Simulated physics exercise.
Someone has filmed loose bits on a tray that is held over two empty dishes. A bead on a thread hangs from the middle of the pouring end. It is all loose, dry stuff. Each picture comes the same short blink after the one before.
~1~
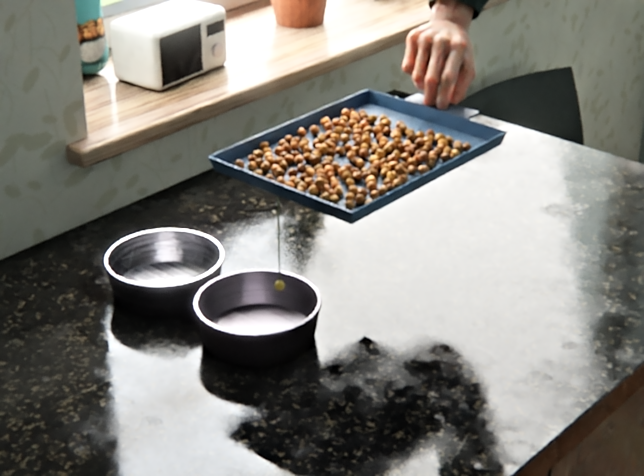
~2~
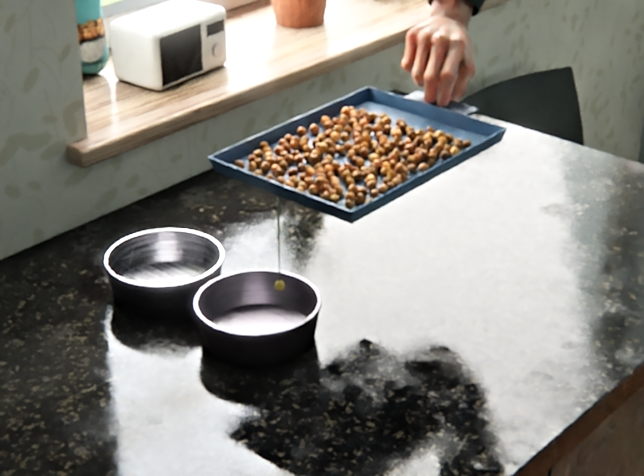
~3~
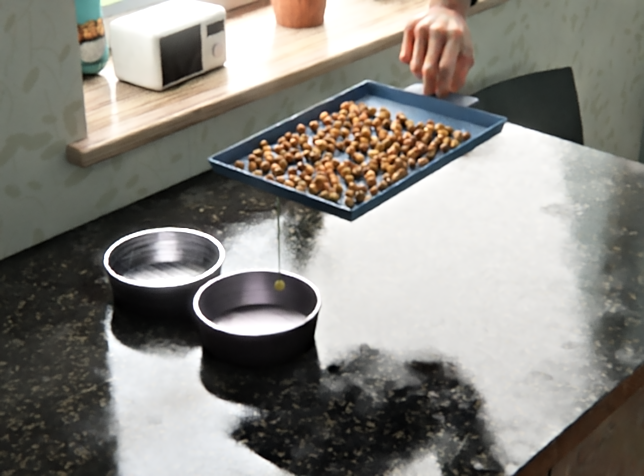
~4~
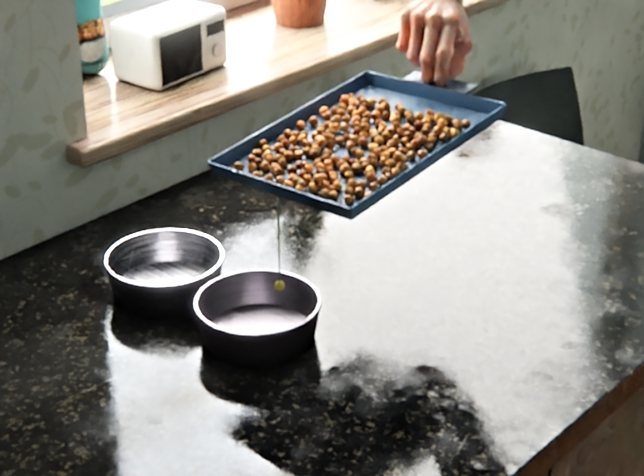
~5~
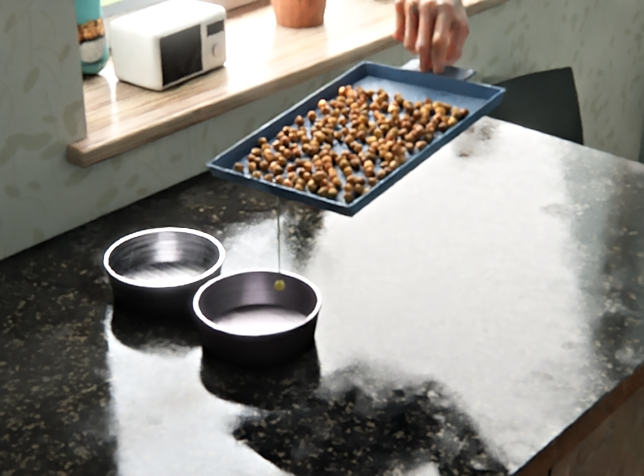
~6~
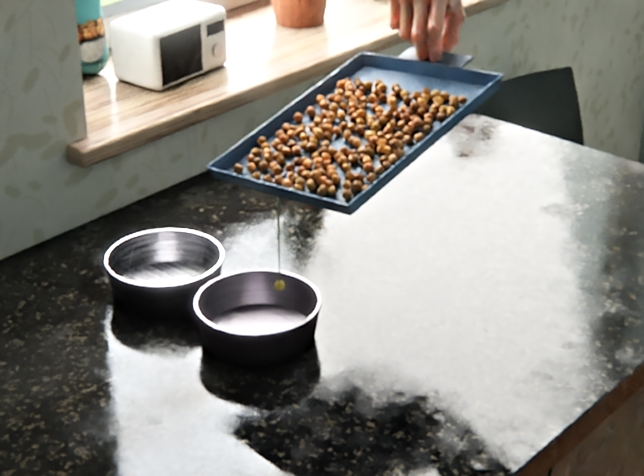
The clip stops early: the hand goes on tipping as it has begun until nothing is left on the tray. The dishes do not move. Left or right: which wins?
Fuller: The right dish.
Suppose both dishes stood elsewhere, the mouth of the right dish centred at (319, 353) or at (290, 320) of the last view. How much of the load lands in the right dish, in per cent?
In turn 0 and 10 in a hundred.
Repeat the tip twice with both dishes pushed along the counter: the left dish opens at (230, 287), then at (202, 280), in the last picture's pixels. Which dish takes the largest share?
At the first place the left-hand dish, at the second the dish on the left.
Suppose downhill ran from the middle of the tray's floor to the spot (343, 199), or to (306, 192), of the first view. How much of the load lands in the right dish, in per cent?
Roughly 20 per cent, and 40 per cent.
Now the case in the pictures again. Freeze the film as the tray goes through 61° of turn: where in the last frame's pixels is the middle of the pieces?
At about (277, 132).
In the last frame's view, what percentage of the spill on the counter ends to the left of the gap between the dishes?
Some 60 per cent.
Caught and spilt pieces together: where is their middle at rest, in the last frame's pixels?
Near (226, 321).
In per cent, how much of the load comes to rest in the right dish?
Roughly 50 in a hundred.
Shortly afterwards, tray tipped steeply; the whole lot on the tray.
Next, tray tipped past a quarter turn; all but a few on the tray; only a few in the right dish; only a few in the left dish.
Some moments later, tray tipped past a quarter turn; near half in the right dish; near a quarter in the left dish; near a quarter outside both.
In the end, tray tipped past a quarter turn; near half in the right dish; near a quarter in the left dish; near a quarter outside both.
